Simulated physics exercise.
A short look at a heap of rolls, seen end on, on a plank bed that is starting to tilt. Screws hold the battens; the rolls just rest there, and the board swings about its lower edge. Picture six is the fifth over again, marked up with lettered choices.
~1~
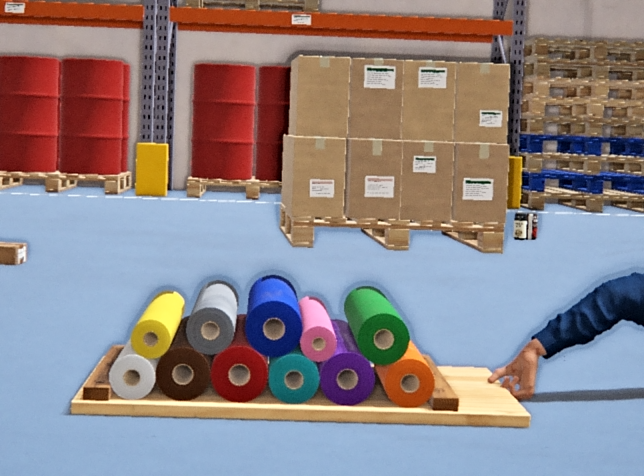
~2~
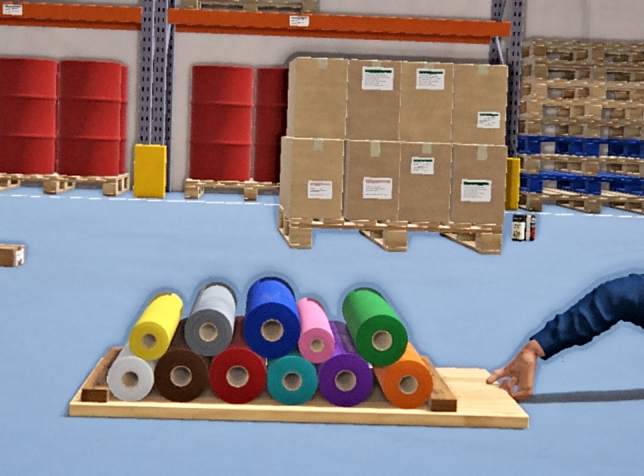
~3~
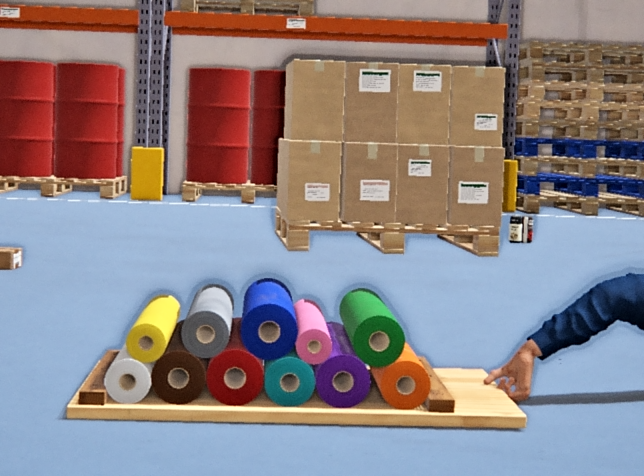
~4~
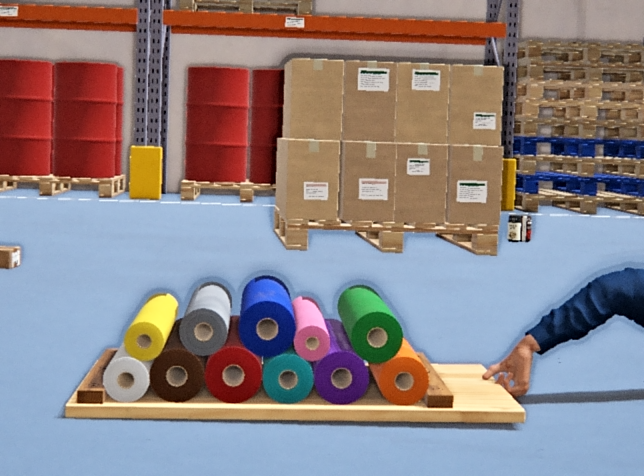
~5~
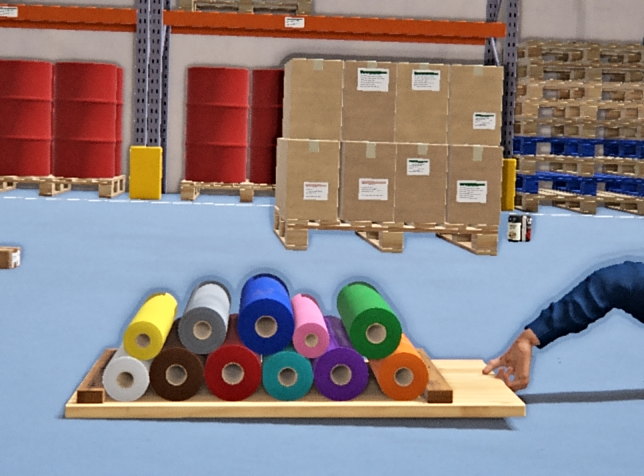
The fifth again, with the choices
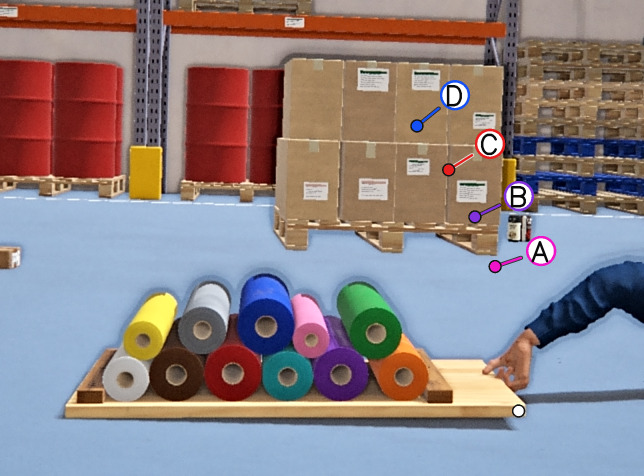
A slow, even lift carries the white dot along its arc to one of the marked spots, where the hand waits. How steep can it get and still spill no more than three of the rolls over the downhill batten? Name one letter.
Raise it to B.
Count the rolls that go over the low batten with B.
It comes to one.
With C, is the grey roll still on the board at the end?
No.
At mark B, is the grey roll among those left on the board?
The grey roll: Yes.
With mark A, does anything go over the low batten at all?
No, at A.
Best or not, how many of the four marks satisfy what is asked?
The number is two.
On the marked copy, A at (495, 267); B at (475, 217); C at (449, 170); D at (417, 126); the white dot at (518, 411).
Following B. Soon after the start, board at 16°.
Later, board at 27°.
In the end, board at 27°, one over the low batten (yellow).
As for the rest, A none over the low batten; C eleven over the low batten; D eleven over the low batten.
